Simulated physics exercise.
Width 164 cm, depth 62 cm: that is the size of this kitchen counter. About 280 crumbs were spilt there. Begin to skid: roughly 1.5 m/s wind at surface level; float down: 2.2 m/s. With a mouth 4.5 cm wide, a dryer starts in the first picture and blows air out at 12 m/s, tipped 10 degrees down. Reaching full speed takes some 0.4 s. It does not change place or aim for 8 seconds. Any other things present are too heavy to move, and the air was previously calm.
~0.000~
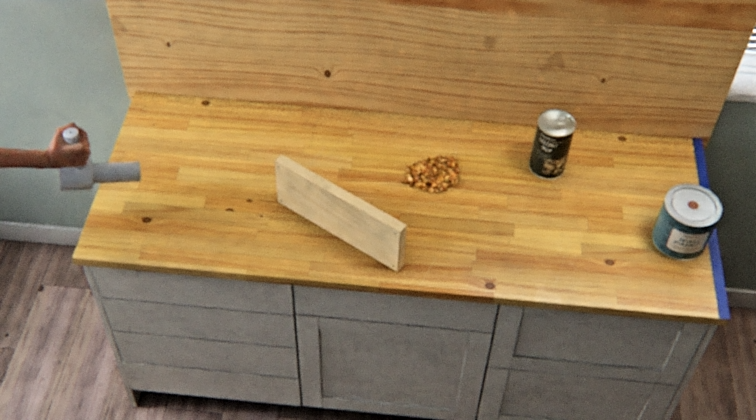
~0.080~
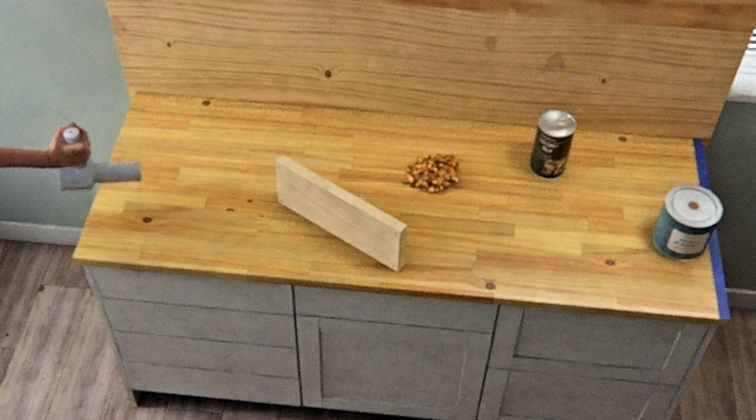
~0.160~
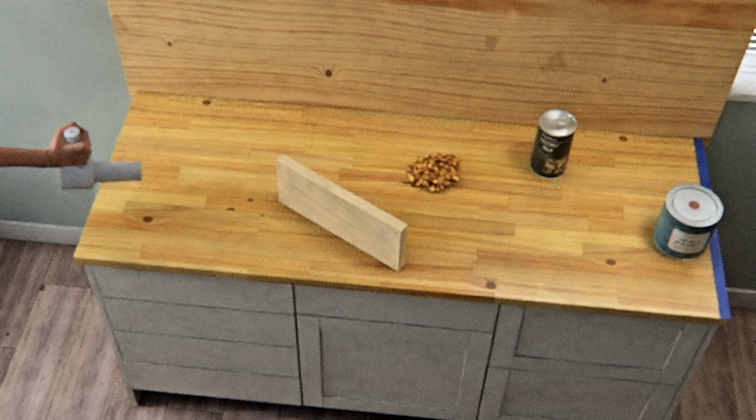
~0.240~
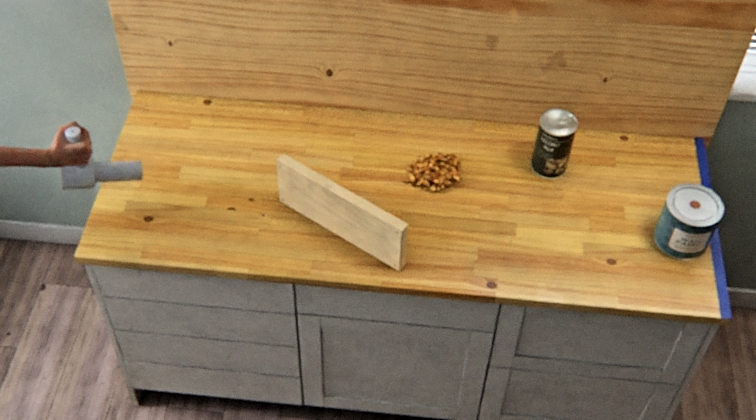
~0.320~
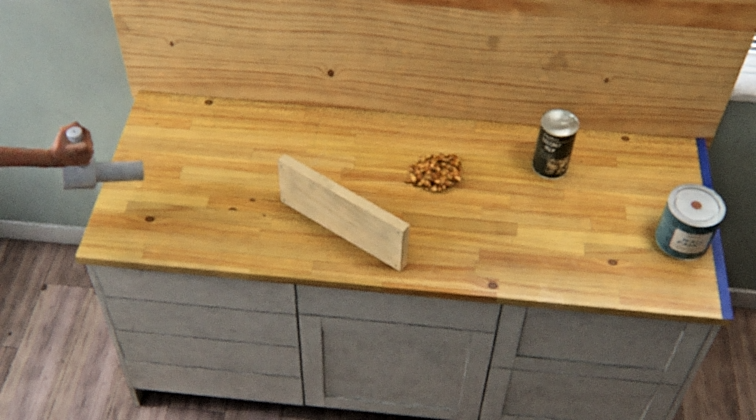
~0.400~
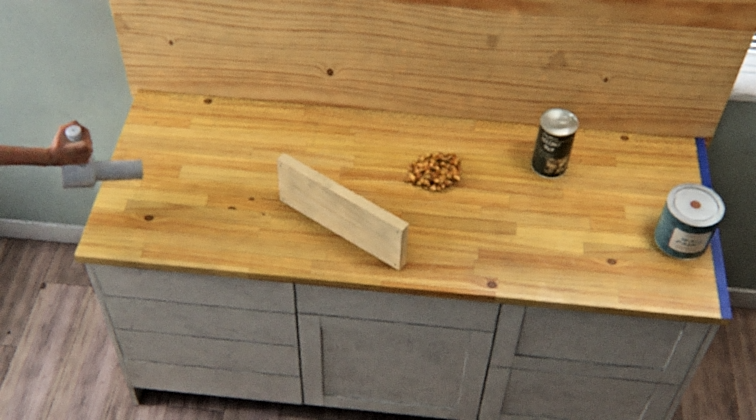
On a wooden kitchen counter, a hand holding a grey dryer toward crumbs, a board, a tin and a can, nothing visibly moving.
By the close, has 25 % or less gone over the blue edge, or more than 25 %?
That edge takes more than a quarter.
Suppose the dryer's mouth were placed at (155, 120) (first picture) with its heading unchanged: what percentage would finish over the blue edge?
It would come out near 1 in a hundred.
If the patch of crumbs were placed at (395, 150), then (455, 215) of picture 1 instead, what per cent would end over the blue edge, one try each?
In that order: 90 %, 15 %.
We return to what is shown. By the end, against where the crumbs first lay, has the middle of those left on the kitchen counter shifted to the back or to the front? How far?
Toward the rear, roughly 5 cm.
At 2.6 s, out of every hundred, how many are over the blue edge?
50 per cent, roughly.
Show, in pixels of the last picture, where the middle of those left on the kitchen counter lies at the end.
The middle is around pixel (670, 182).
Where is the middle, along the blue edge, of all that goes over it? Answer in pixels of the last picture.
I'd put my finger close to (708, 167).
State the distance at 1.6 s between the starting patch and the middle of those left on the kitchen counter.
Roughly 55 centimetres.
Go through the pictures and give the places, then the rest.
In the first frame, the middle of the crumbs is near (435, 173), none has stirred yet and the mouth of the dryer is at (140, 171).
In the second frame, the middle of the crumbs is near (434, 176), none has stirred yet and the blue edge is centred on (715, 223).
In the third frame, the middle of the crumbs is near (434, 175), none has stirred yet, the top of a tin is at (558, 122) and the top of a board is at (340, 191).
In the fourth frame, the middle of the crumbs is near (435, 175) and none has stirred yet.
In the fifth frame, the middle of the crumbs is near (436, 175) and none has stirred yet.
In the sixth frame, the middle of the crumbs is near (435, 174) and none has stirred yet.
After 1.6 s, 61 % are on the move or not yet settled, 36 % are over the blue edge; the middle of those still in play is near (634, 181).
After 2.6 s, 44 % are on the move or not yet settled, 53 % are over the blue edge; the middle of those still in play is near (646, 177).
After 4.4 s, 34 % are on the move or not yet settled, 60 % are over the blue edge; the middle of those still in play is near (660, 179).
After 8.0 s, at the end, 66 % are over the blue edge; the middle of those still in play is near (670, 182).
